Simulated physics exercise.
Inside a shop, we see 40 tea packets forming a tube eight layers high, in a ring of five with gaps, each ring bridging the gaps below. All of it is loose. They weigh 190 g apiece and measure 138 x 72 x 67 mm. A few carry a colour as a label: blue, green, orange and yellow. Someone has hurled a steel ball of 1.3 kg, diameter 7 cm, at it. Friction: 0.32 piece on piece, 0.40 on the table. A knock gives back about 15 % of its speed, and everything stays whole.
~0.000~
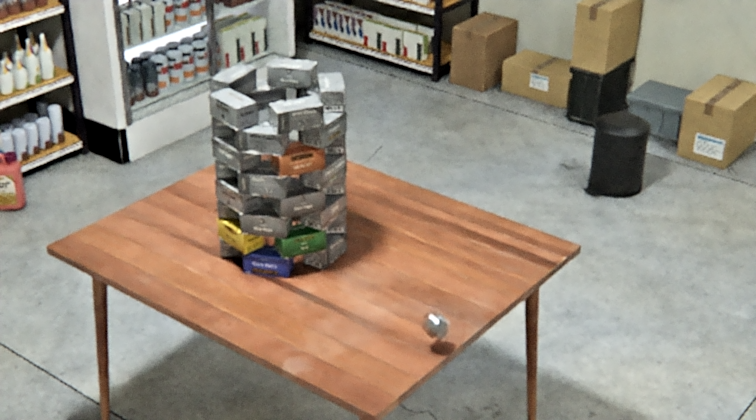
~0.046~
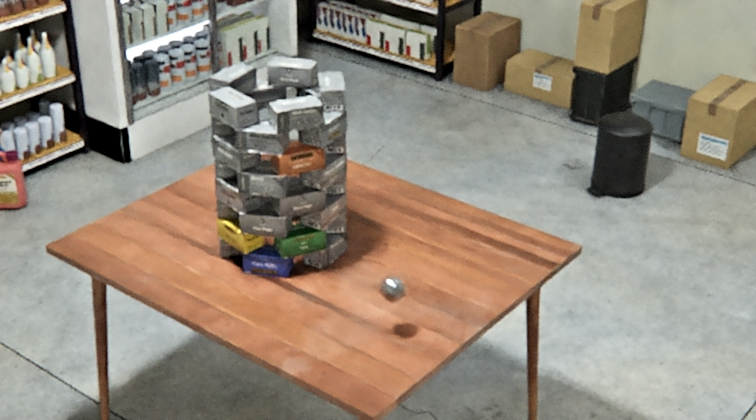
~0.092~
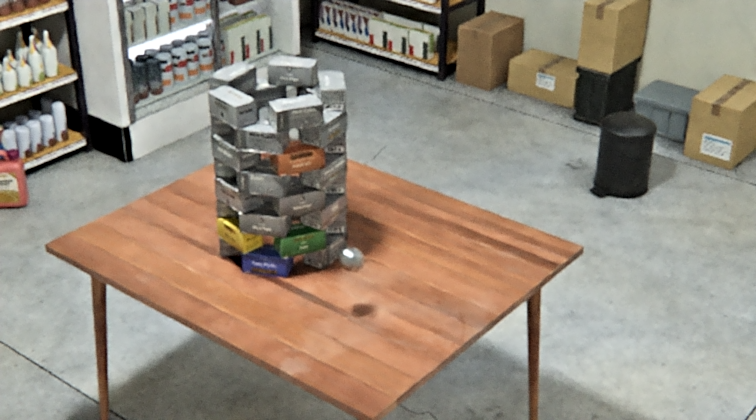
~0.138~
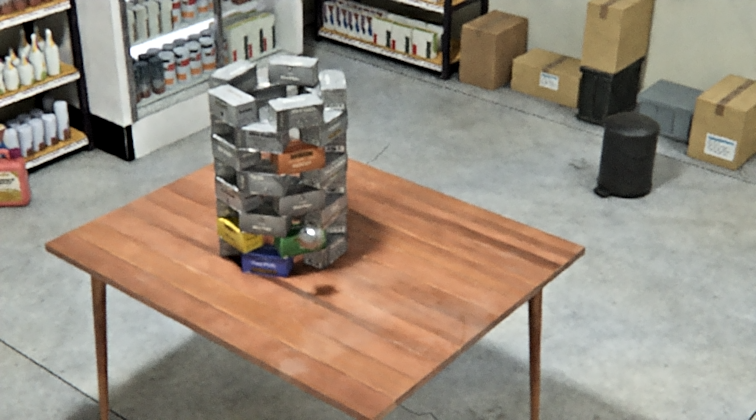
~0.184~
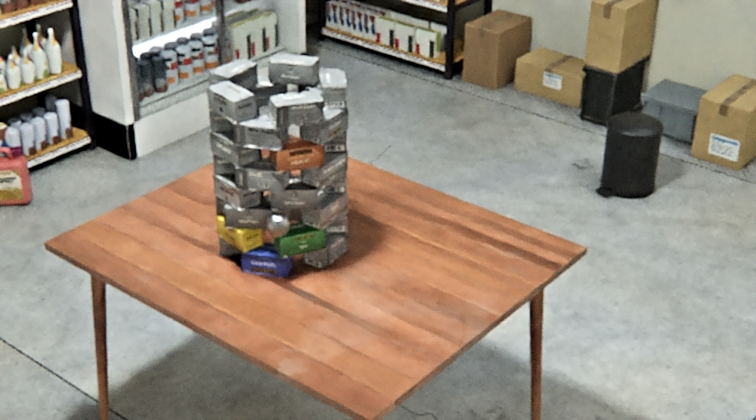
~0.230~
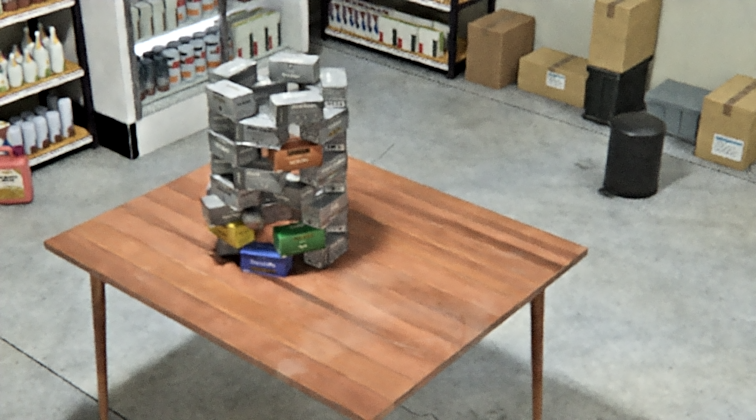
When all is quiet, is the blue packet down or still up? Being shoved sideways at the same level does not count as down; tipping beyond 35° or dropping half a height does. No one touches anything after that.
The blue packet stays up.
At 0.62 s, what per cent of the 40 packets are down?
At that moment 30 per cent.
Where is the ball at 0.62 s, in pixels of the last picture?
At about (173, 234).
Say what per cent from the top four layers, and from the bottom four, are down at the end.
Top 80, bottom 30 per cent.
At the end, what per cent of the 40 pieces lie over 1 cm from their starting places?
Shifted: 60 per cent.
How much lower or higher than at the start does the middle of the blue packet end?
It ends some 0 cm lower.
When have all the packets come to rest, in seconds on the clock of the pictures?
Around 2.5 s.
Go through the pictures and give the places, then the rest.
In the first frame (places mark the middle of the side facing us; the camera moves round a little), ball (436, 326) 47 cm from contact, 3.5 m/s; blue packet (265, 267); orange packet (303, 163); yellow packet (231, 236); nothing disturbed.
The second frame shows ball (393, 290) 33 cm from contact, 3.3 m/s; blue packet (264, 267).
The third frame shows ball (351, 260) 18 cm from contact, 3.2 m/s; blue packet (264, 266).
The fourth frame shows ball (311, 237) 38 mm from contact, 3.2 m/s; blue packet (264, 266).
The fifth frame shows ball (278, 225) after contact, 2.3 m/s; blue packet (264, 265); orange packet (301, 159) shifted 6 mm; 10 disturbed, none down.
The sixth frame shows ball (254, 218) after contact, 1.6 m/s; blue packet (263, 265); yellow packet (221, 230) shifted 36 mm; orange packet (299, 159) shifted 9 mm; steepest lean 4°, the packet at (219, 104); 14 disturbed, none down.
After 0.62 s, ball still moving; 12 of the 40 packets down; blue packet shifted 8 mm; orange packet leaning 39°, 21 mm lower.
After 1.16 s, ball still moving; 21 of the 40 packets down; blue packet shifted 8 mm; orange packet on its side.
At rest (2.7 s), ball rolling away; 21 of the 40 packets down; blue packet shifted 8 mm; orange packet on its side; yellow packet 7 cm lower. As the last picture would show them, middles, blue packet near (269, 259), orange packet near (277, 292).
